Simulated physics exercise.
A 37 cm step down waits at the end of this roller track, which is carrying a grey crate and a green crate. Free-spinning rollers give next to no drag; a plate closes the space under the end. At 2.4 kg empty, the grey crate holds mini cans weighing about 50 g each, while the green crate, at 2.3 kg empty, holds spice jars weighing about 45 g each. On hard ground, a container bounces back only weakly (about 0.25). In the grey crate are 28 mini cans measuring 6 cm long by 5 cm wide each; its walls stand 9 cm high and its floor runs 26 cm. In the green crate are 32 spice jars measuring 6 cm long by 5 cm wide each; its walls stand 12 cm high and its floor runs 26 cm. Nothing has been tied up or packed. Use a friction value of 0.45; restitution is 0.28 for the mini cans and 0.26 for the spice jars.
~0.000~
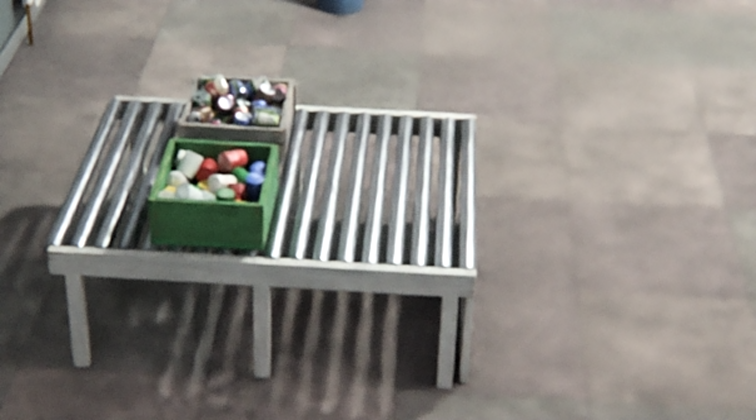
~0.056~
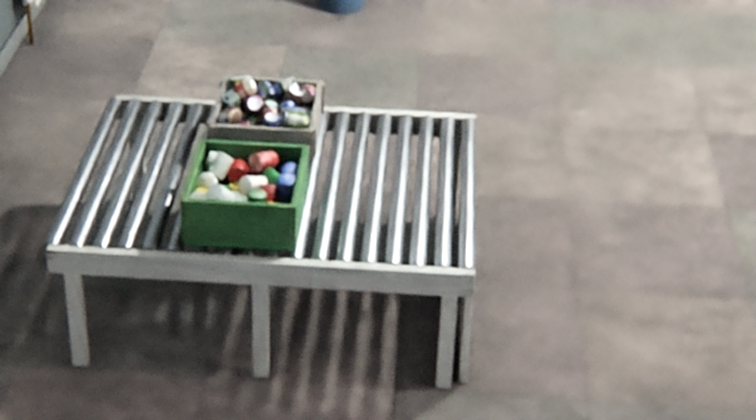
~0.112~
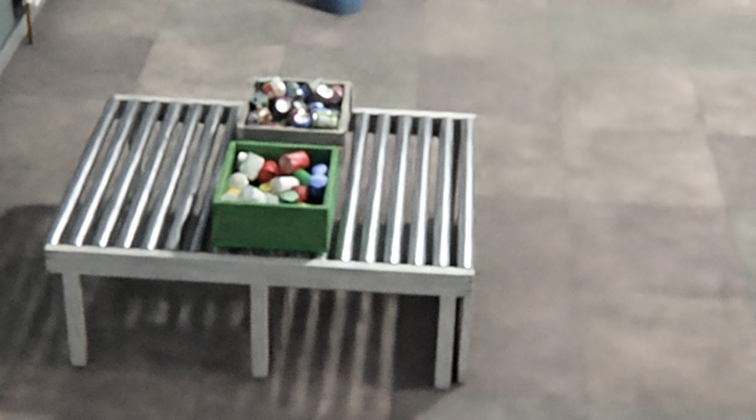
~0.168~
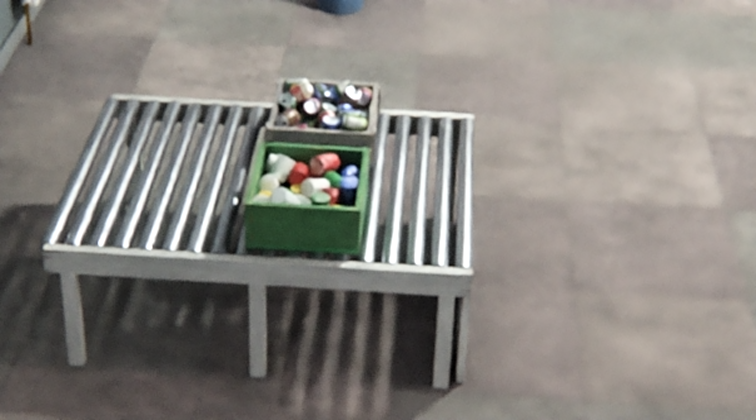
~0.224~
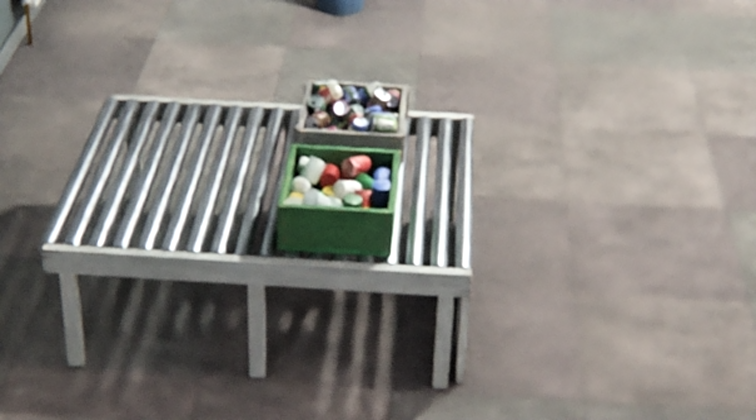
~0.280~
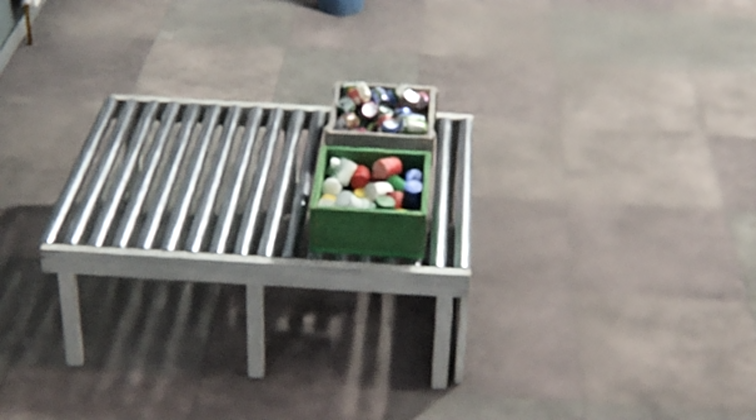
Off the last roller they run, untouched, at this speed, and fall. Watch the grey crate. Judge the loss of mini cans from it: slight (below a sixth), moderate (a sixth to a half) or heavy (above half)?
The loss is slight.
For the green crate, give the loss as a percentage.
Green crate, 0 in a hundred gone.
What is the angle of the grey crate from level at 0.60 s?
It leans roughly 15°.
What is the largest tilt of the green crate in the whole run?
Peak lean: Roughly 30°.
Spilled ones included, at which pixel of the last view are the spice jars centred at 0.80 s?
Around (652, 325) in pixels.
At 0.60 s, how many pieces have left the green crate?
Green crate - close to 0.
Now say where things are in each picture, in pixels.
In the first picture (each is followed by its nearest rim corner in this view; the camera moves round a little), grey crate, (279, 129); green crate, (258, 204); 51 cm short of the edge; none out.
The second picture shows grey crate, (308, 130); green crate, (291, 206); 43 cm short of the edge.
The third picture shows grey crate, (338, 131); green crate, (323, 207); 34 cm short of the edge.
The fourth picture shows grey crate, (367, 133); green crate, (355, 209); 26 cm short of the edge.
The fifth picture shows grey crate, (397, 135); green crate, (388, 211); 17 cm short of the edge.
The sixth picture shows grey crate, (427, 137); green crate, (421, 213); 9 cm short of the edge; none out.
After 0.34 s, the overhang begins.
After 0.60 s, the grey crate leans 13° with 0 of 28 out and the green crate leans 13° with 0 of 32 out.
After 0.80 s, the grey crate leans 10° with 0 of 28 out and the green crate leans 14° with 0 of 32 out.
After 1.15 s, the grey crate is level with 1 of 28 out and the green crate is level with 1 of 32 out.
Outcome (at 1.21 s), the grey crate is level with 1 of 28 out and the green crate is level with 1 of 32 out. Asked share, 1 of 28, 4 per cent.
